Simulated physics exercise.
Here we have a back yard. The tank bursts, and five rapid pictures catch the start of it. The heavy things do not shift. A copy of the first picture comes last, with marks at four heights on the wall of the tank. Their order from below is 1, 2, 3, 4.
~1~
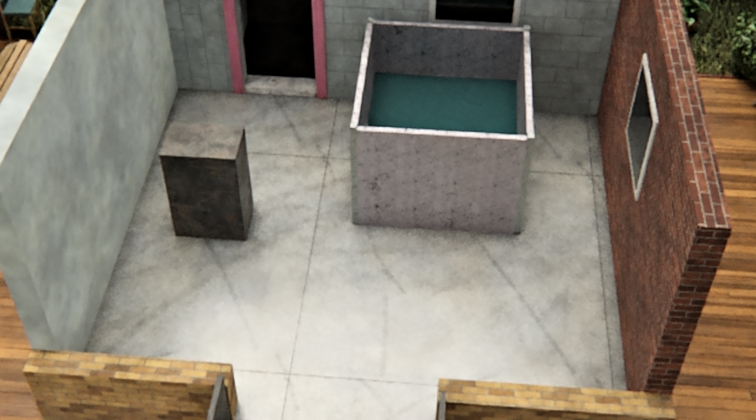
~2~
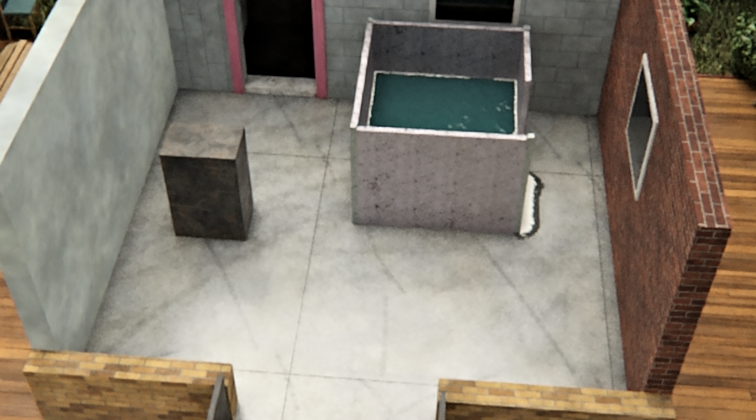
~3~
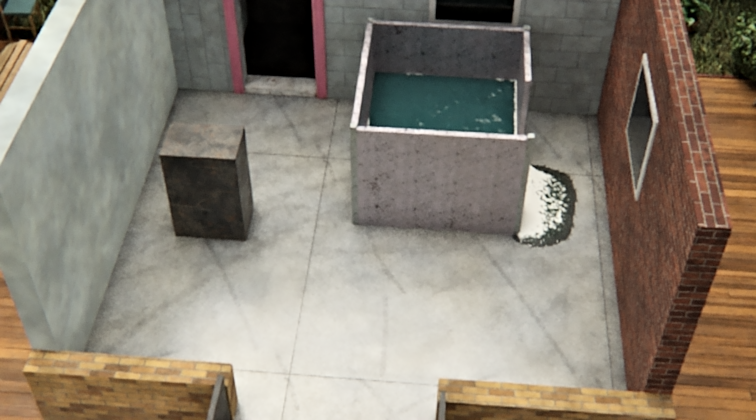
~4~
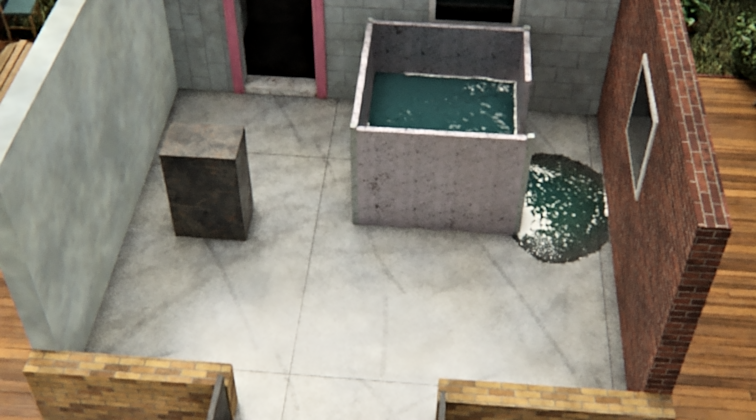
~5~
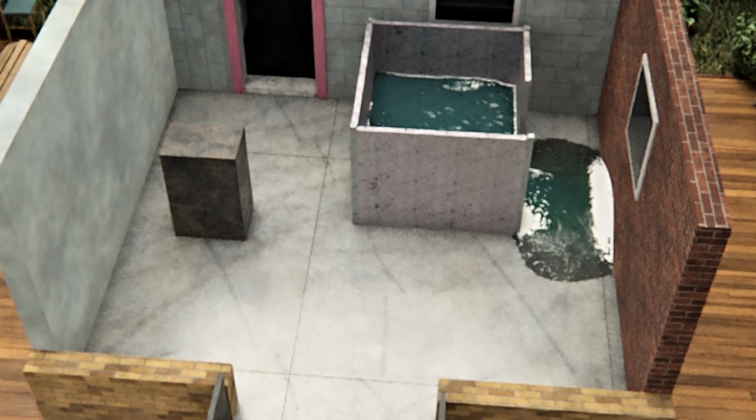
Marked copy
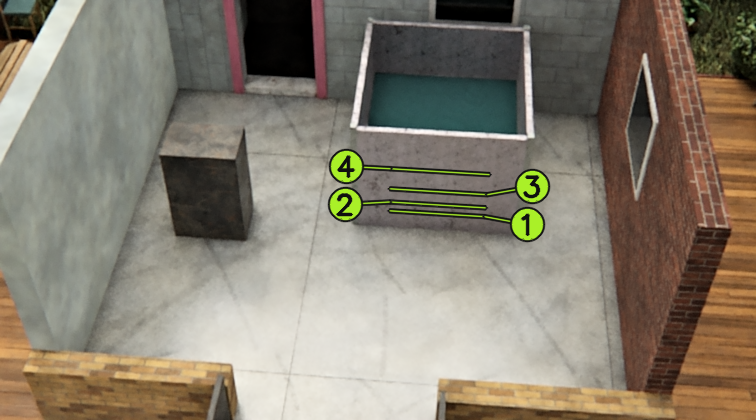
A back yard is seen from high above, its pale concrete ground enclosed by walls, with a gate open at the near side. A dark block stands left of a grey tank of teal water, with a pink-framed doorway behind and a red brick wall at right. Water escapes from the tank's right side, spreads to the brick wall and then nearer, while the tank's surface ripples and the camera stays still.
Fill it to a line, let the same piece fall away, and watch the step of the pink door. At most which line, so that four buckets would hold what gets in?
The answer is level 4.
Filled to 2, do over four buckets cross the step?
No.
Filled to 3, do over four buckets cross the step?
No, that is safe.
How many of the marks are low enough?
All of them.
On the marked copy, 1 at (437, 213); 2 at (437, 204); 3 at (438, 191); 4 at (439, 171); from the bottom up 1, 2, 3, 4.
For level 1, nothing gets over.
For level 2, nothing gets over.
For level 3, nothing gets over.
For level 4, a splash gets over, under a bucket.
